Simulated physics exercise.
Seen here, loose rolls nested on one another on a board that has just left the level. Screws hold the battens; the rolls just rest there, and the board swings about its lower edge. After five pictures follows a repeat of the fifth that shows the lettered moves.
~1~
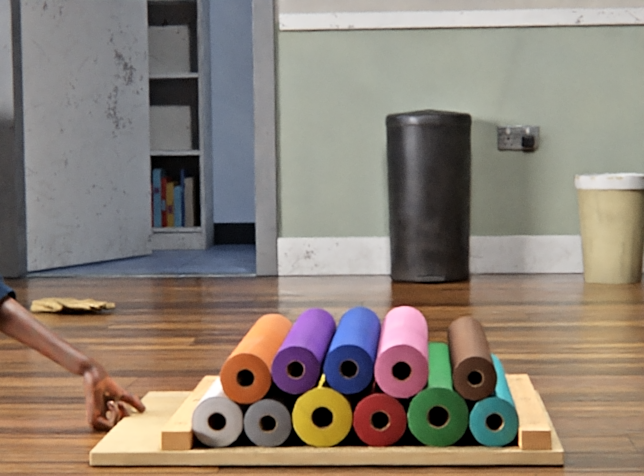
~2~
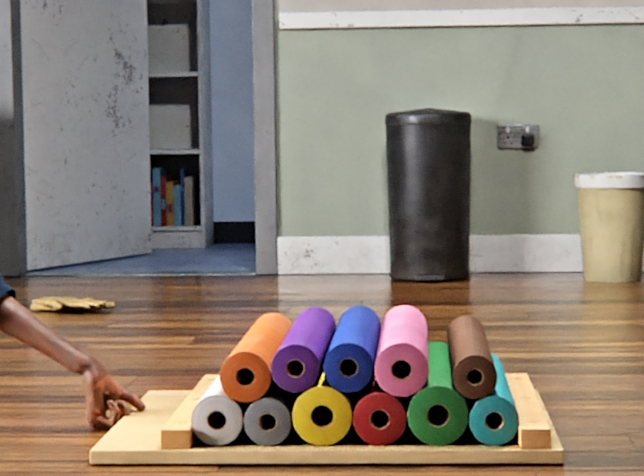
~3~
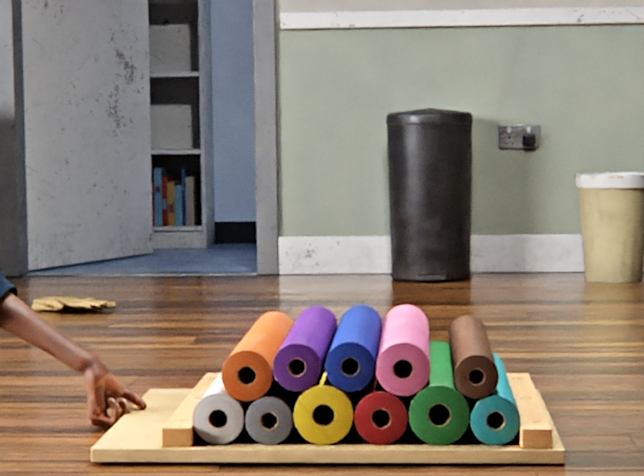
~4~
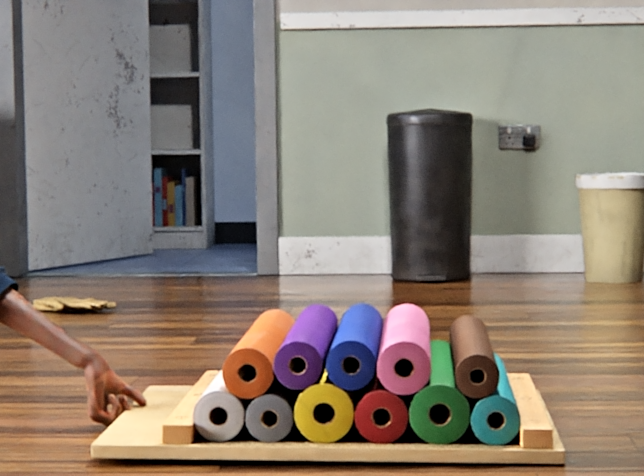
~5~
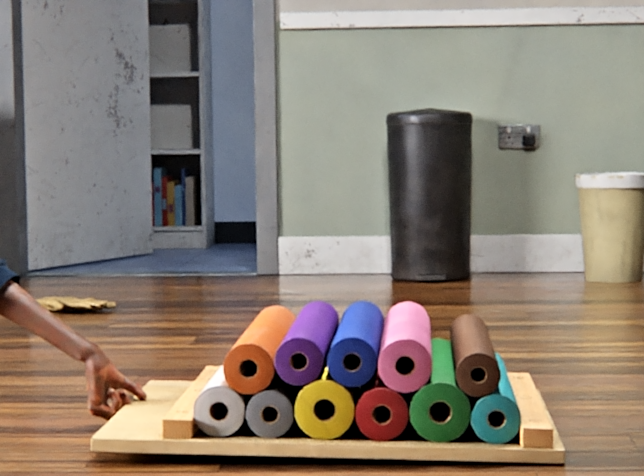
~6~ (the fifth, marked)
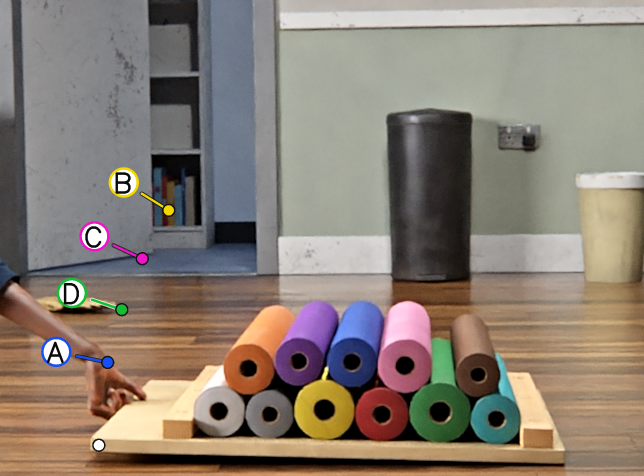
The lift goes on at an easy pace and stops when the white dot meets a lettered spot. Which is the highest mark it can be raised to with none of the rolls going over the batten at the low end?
It can be raised to D.
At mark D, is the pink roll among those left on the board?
Yes, with D.
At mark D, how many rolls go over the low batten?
With D, none.
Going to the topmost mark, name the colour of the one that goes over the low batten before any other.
It is the brown one.
On the copy, A at (108, 362); B at (169, 210); C at (142, 259); D at (122, 309); the white dot at (99, 445).
On D. First, board at 14°.
Then, board at 19°.
Finally, board at 19°, none over the low batten.
By contrast, A none over the low batten; B five over the low batten; C one over the low batten (brown).
